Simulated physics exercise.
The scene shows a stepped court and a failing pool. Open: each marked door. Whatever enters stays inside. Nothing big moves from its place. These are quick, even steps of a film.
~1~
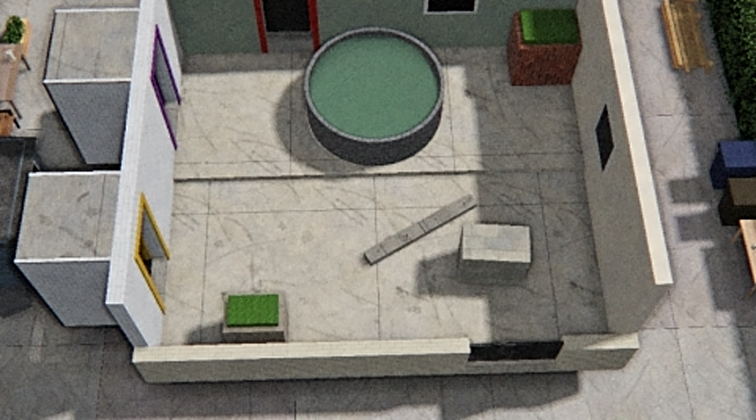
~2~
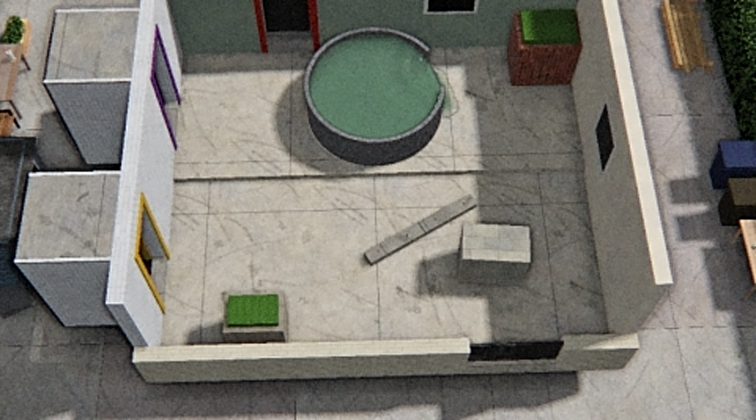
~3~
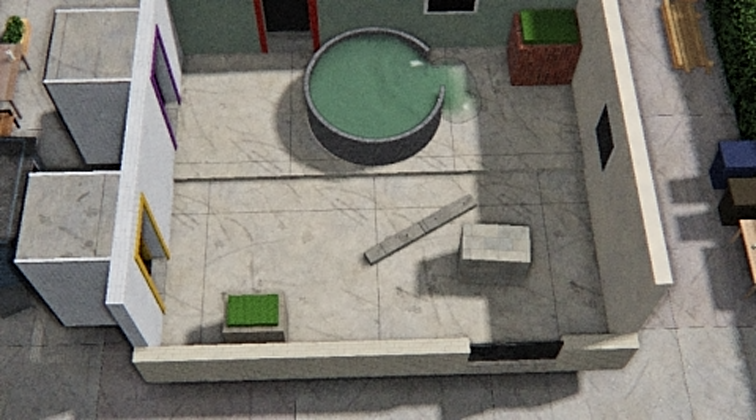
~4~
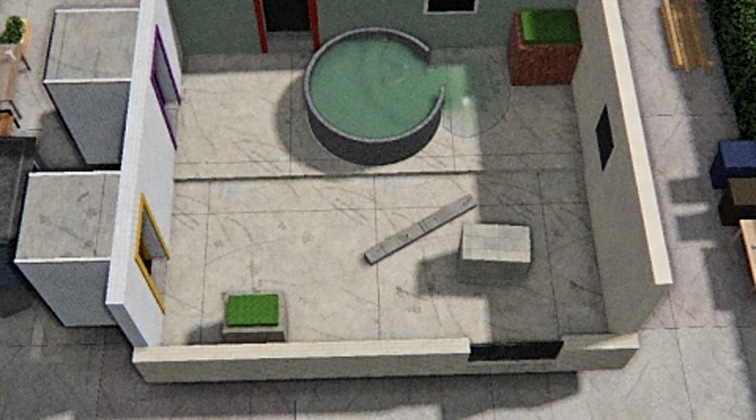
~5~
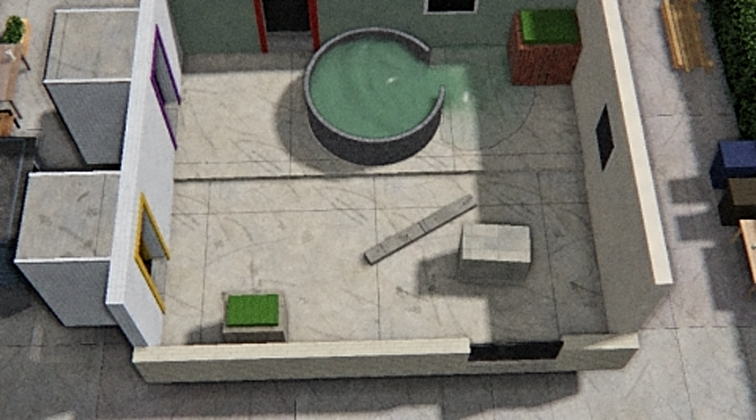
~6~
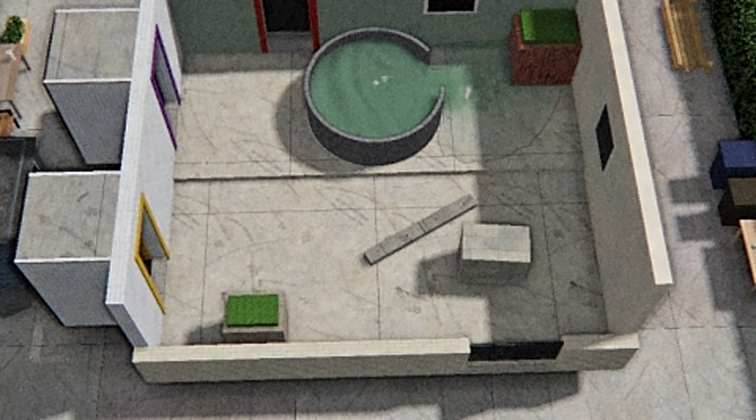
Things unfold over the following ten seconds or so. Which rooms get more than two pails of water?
I predict the yellow door will remain at two buckets or below, I predict the purple door will remain at two buckets or below, I predict the red door will remain at two buckets or below.
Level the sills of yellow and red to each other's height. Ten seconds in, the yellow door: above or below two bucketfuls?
Yellow door: Remains below the threshold.
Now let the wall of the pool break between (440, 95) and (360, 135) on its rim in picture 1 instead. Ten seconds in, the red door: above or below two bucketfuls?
Answer: Red doesn't reach it.
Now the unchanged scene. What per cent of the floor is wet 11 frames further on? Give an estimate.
20 %, roughly.
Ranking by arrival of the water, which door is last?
The one in yellow.
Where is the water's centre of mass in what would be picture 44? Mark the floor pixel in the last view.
Centre: Close to (444, 168).
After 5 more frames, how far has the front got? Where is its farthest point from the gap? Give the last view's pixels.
(579, 180).
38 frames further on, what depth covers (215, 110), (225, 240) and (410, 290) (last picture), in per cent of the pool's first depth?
The three come to near 2, 0 and 6 per cent respectively.
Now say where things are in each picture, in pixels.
The first frame shows still water in the pool at (375, 85).
In the second frame, the front is at (450, 113), out from the gap at (435, 86).
In the third frame, water pours out at (435, 87) and has run to (475, 110).
In the fourth frame, water pours out at (435, 87) and has run to (495, 65).
In the fifth frame, the front is at a hidden place, out from the gap at (435, 87).
In the sixth frame, water pours out at (435, 87) and has run to (557, 87).
A moment on, water covers 15 % of the floor; the yellow door not reached, the purple door not reached, the red door not reached.
Next, water covers 20 % of the floor; the yellow door not reached, the purple door not reached, the red door not reached.
Then, water covers 35 % of the floor; the yellow door not reached, the purple door not reached, the red door wet at the sill, nothing in.
Later, water covers 55 % of the floor; the yellow door not reached, the purple door wet at the sill, nothing in, the red door wet at the sill, nothing in.
In the end, water covers 75 % of the floor; the yellow door wet at the sill, nothing in, the purple door wet at the sill, nothing in, the red door wet at the sill, nothing in.
